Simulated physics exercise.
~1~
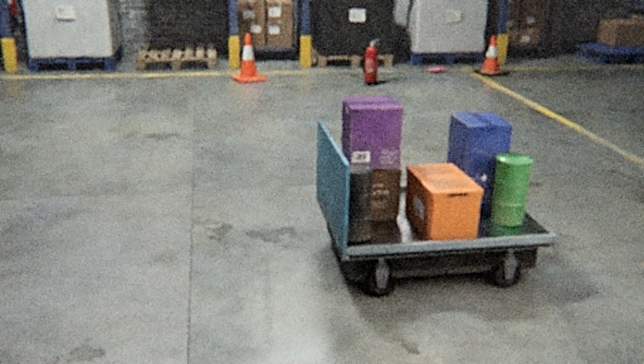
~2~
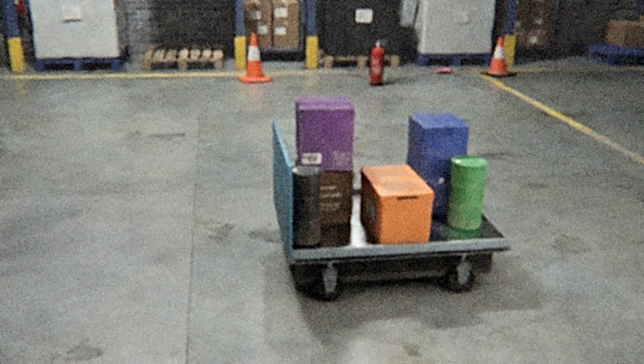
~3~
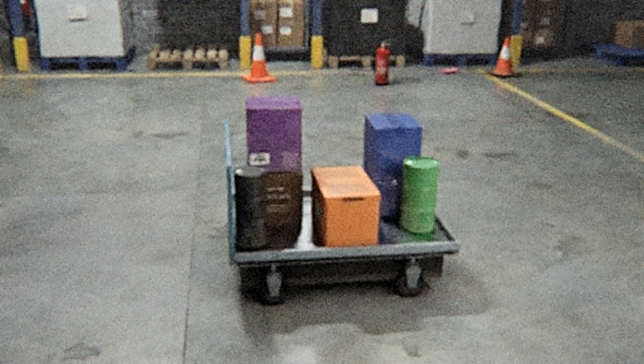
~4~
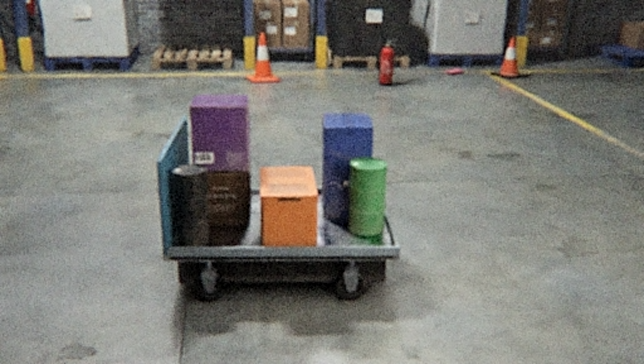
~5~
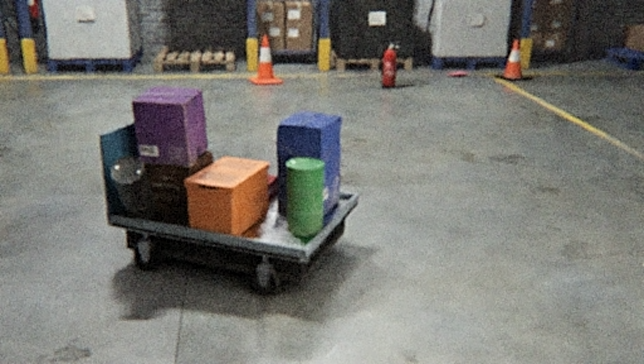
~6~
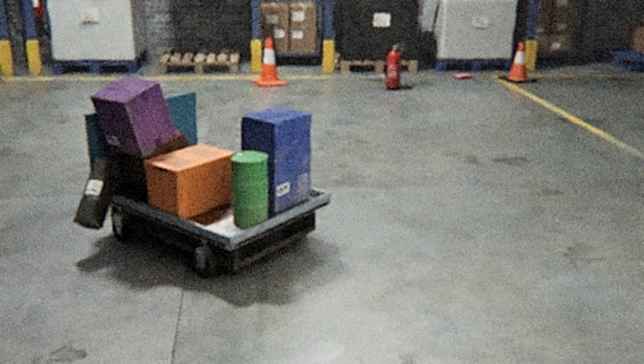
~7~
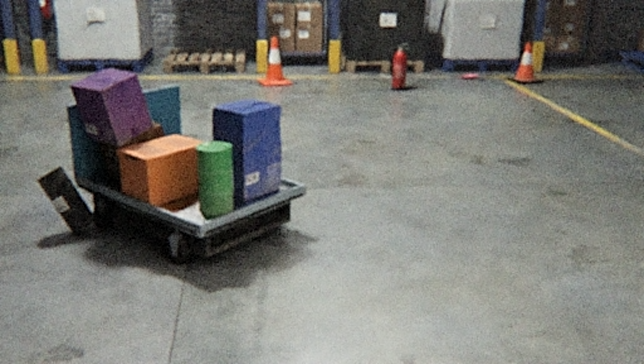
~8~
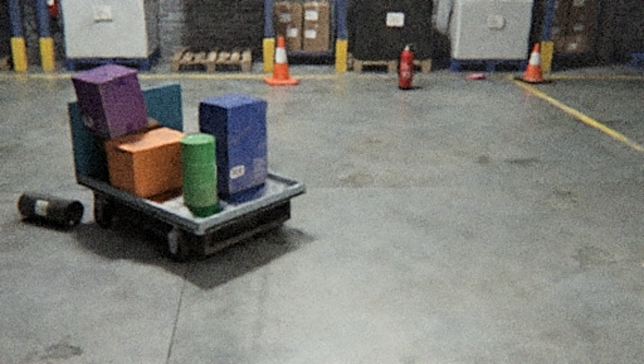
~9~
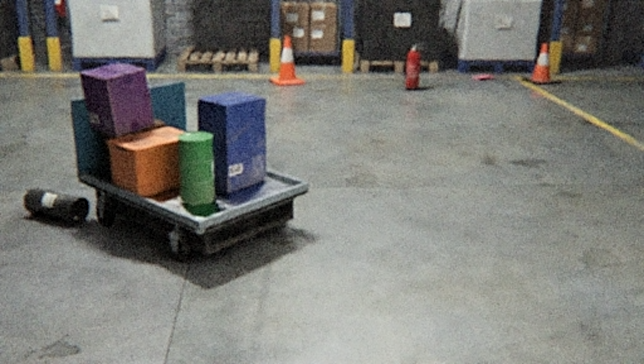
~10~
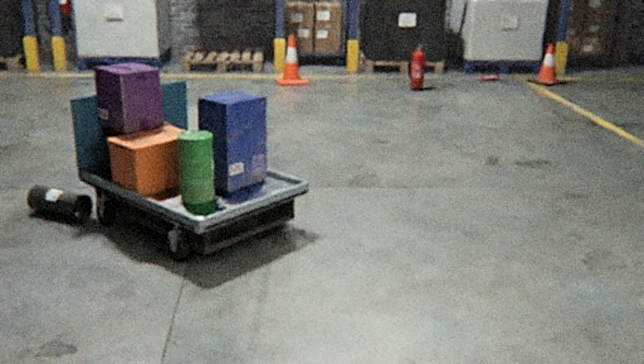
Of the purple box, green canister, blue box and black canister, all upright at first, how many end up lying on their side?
One of them does. The black canister drops off the cart and ends up lying on its side on the floor.
A loaded cart rolls left, turns and stops after a black canister falls to the floor.
